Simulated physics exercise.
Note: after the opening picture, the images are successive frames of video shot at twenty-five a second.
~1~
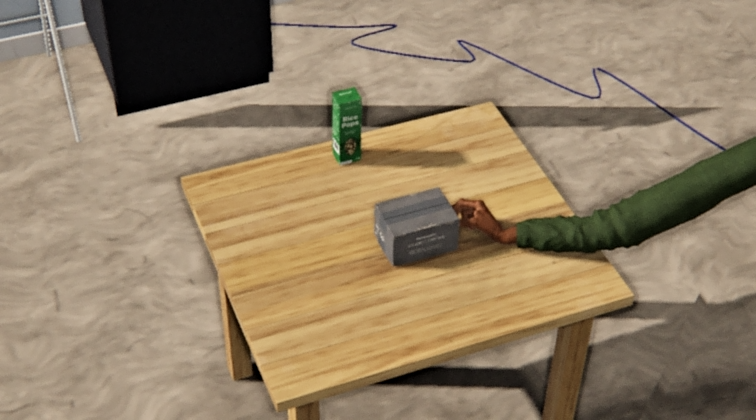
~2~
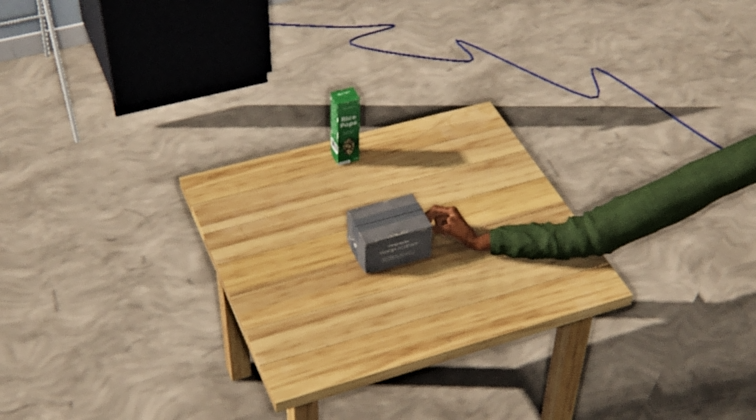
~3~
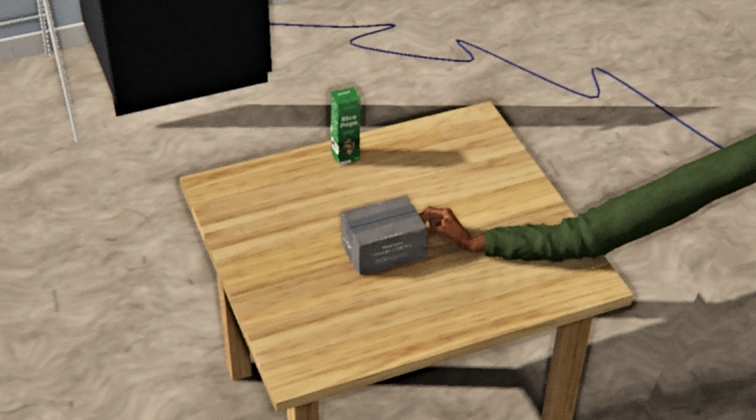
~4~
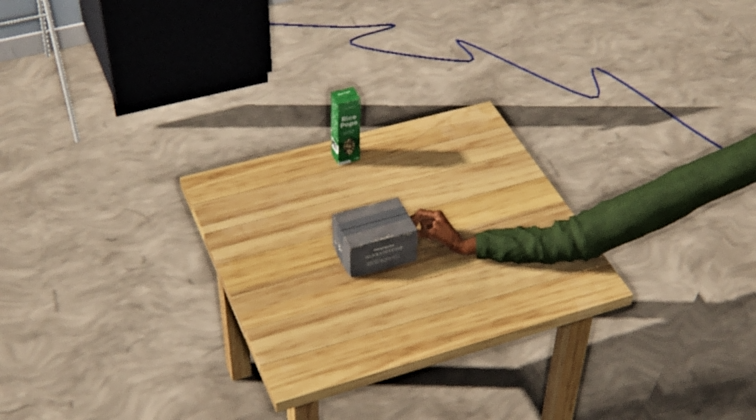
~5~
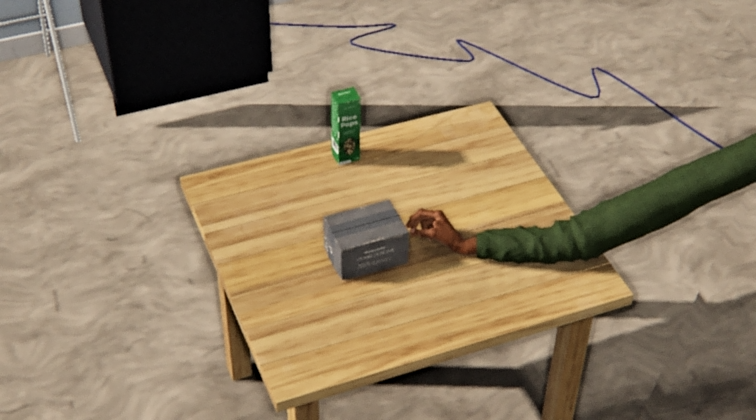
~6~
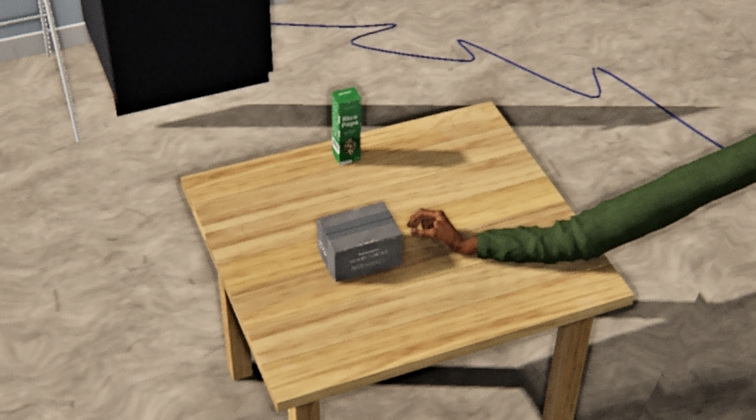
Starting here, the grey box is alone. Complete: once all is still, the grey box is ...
On the table.
Then, 0.10 s after the last picture, grey box slid a little near (351, 244).
Then, 0.60 s after the last picture, grey box resting near (351, 244).
At rest, moved from the start, grey box. Seen from the same camera at the end, grey box near (351, 244).
